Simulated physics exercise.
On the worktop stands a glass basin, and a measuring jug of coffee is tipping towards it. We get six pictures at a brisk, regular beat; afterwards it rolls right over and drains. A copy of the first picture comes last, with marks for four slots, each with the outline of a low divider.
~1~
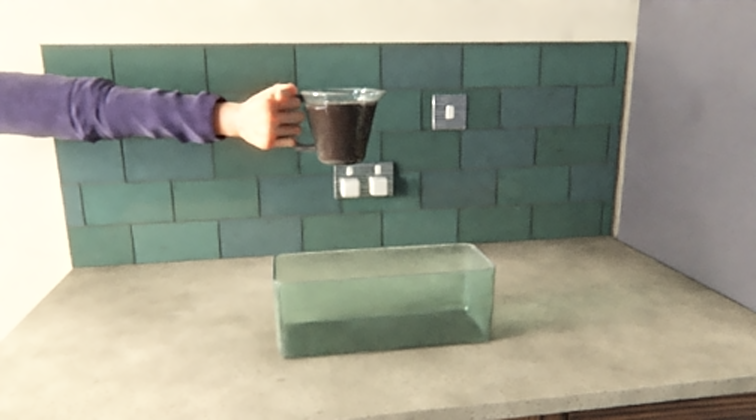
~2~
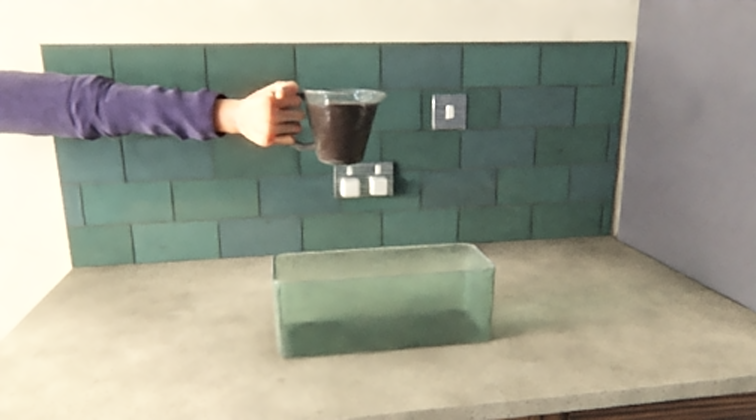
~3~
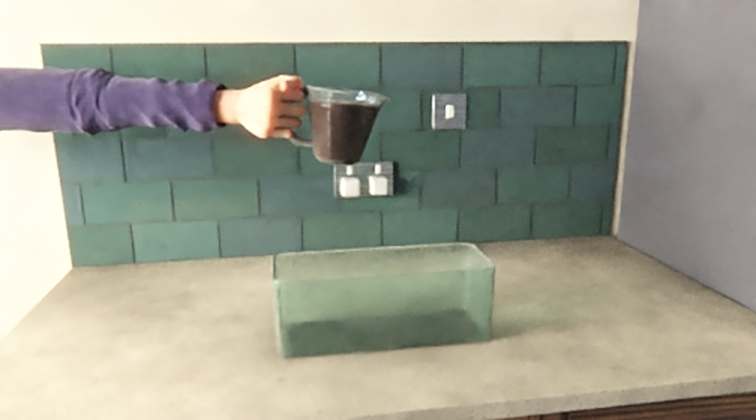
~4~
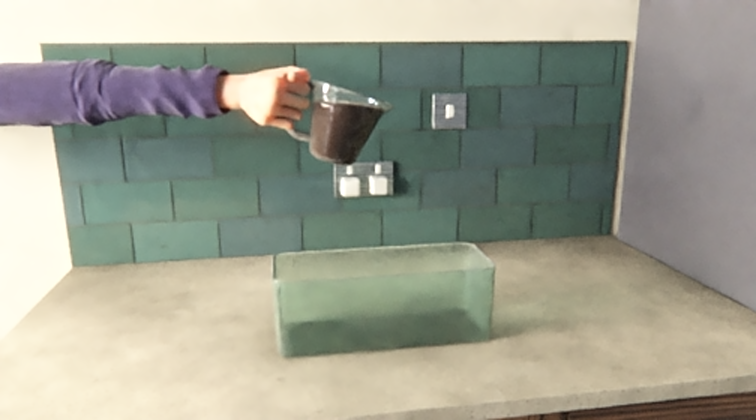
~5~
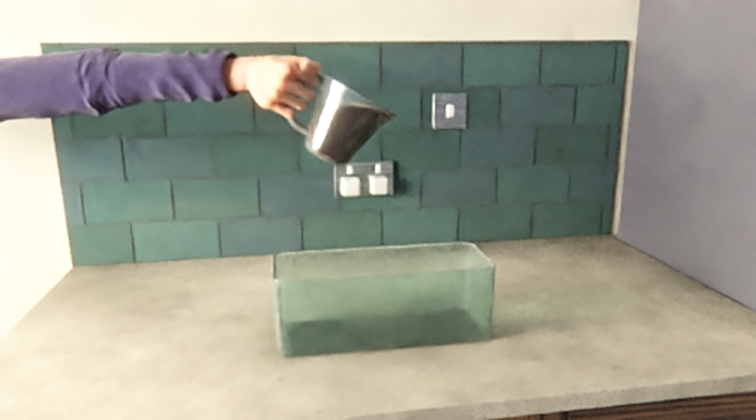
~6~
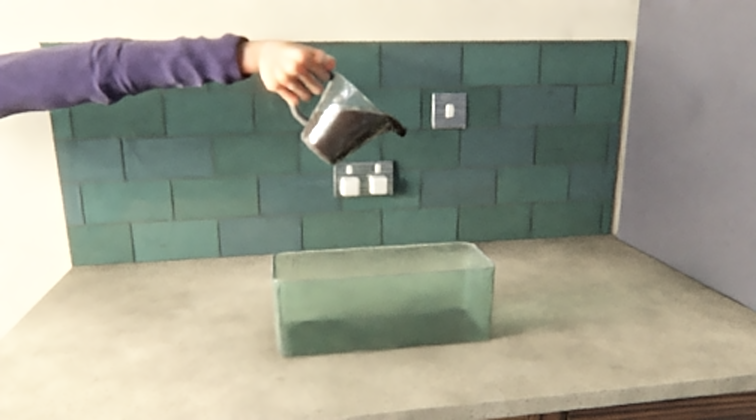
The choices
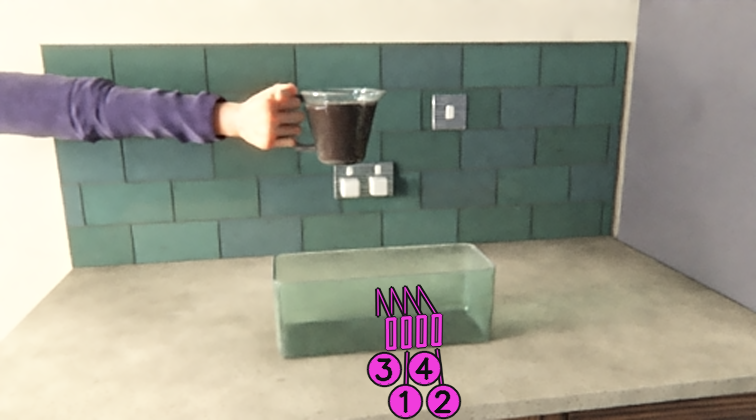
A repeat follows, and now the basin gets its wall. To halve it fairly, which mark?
Place 2.
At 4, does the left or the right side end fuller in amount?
More ends on the right.
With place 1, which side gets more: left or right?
More ends on the right.
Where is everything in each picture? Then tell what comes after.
Upright, lip at (386, 92); basin from (279, 357) to (490, 338); nothing has left yet.
Tipped about 2°, lip at (387, 94); nothing has left yet.
Tipped about 8°, lip at (389, 98); nothing has left yet.
Tipped about 17°, lip at (393, 107); nothing has left yet.
Tipped about 29°, lip at (396, 118); nothing has left yet.
Tipped about 43°, lip at (395, 131); coffee is over the lip, down to (401, 134).
On the marked copy, 1 at (407, 352); 2 at (437, 349); 3 at (391, 353); 4 at (422, 351).
With 1, about 8 % ends left of the wall and 89 % right of it; 3 % is lost outside.
With 2, about 49 % ends left of the wall and 48 % right of it; 3 % is lost outside.
With 3, about 7 % ends left of the wall and 89 % right of it; 3 % is lost outside.
With 4, about 10 % ends left of the wall and 87 % right of it; 3 % is lost outside.
